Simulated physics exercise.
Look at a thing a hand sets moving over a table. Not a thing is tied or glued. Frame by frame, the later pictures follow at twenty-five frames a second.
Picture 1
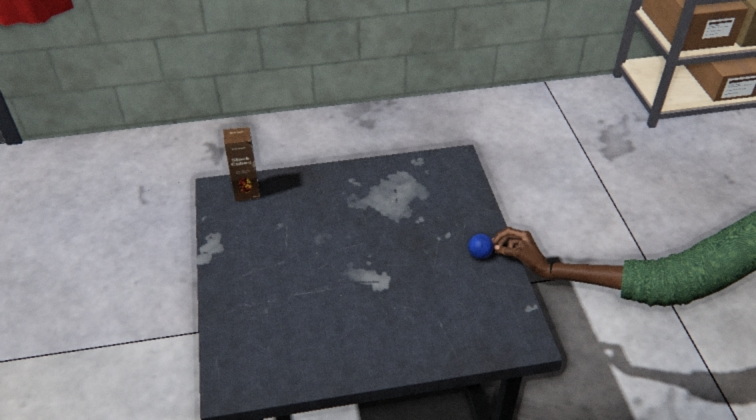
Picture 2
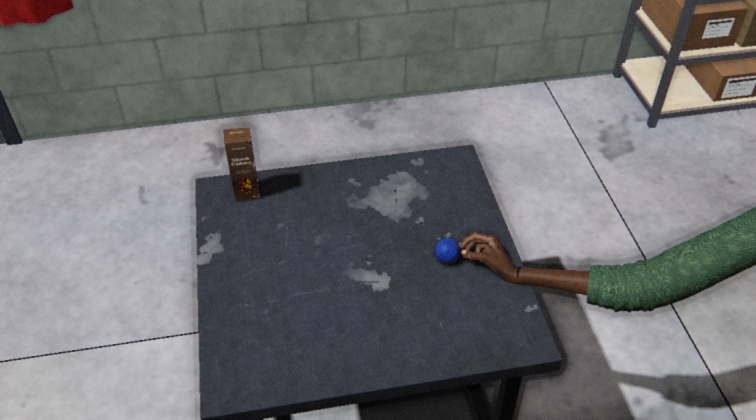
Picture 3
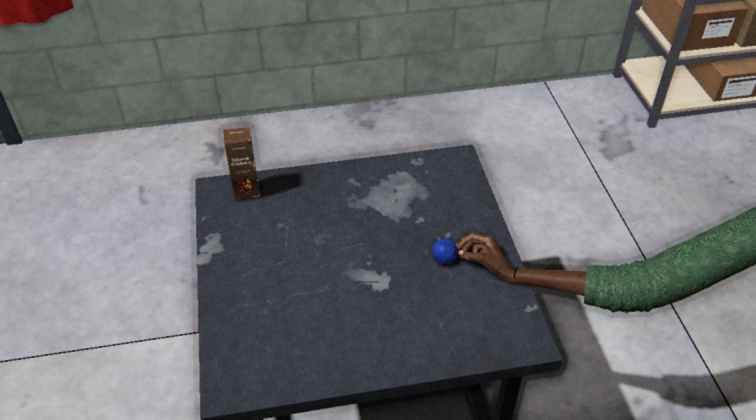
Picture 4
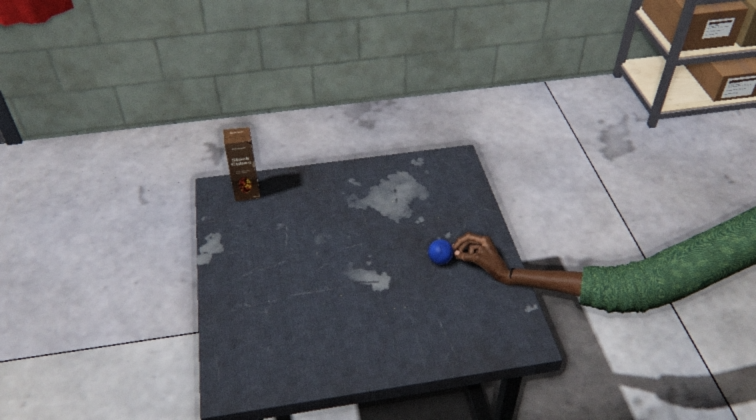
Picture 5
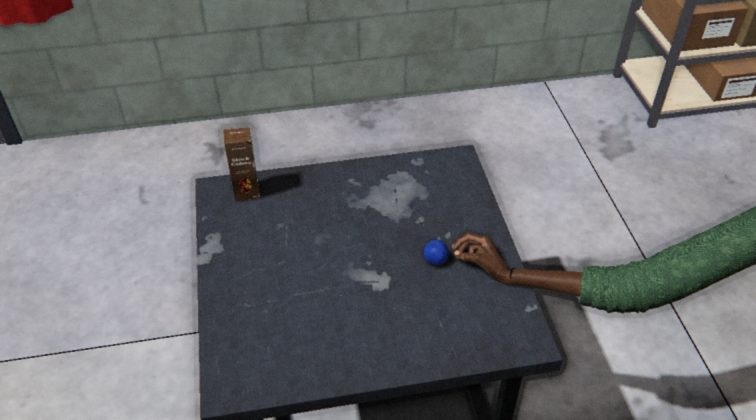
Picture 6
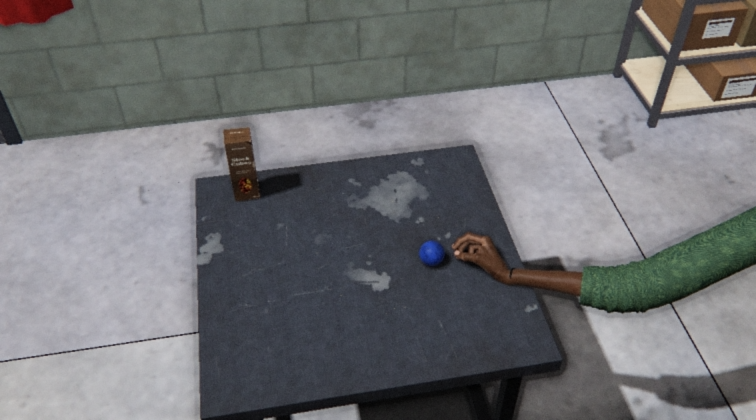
A dark, scuffed table stands on a pale concrete floor before a grey-green block wall, seen from above by a still camera. A small blue ball sits near its right side by a hand in a green sleeve, with a brown box at the back left and cartons shelved at upper right. The hand moves the ball left, then stays back as the ball creeps slightly farther left.
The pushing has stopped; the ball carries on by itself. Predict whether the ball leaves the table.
It does not part from the table.
Then, 0.10 s on from there, blue ball shifted about its own width near (422, 255).
Then, 0.30 s on from there, blue ball shifted about its own width near (405, 257).
Then, 0.40 s on from there, blue ball shifted well along near (399, 258).
Then, 0.70 s on from there, blue ball shifted well along near (385, 260).
In the end, moved from the start, blue ball. At the end, from the last picture's camera, blue ball near (382, 261).
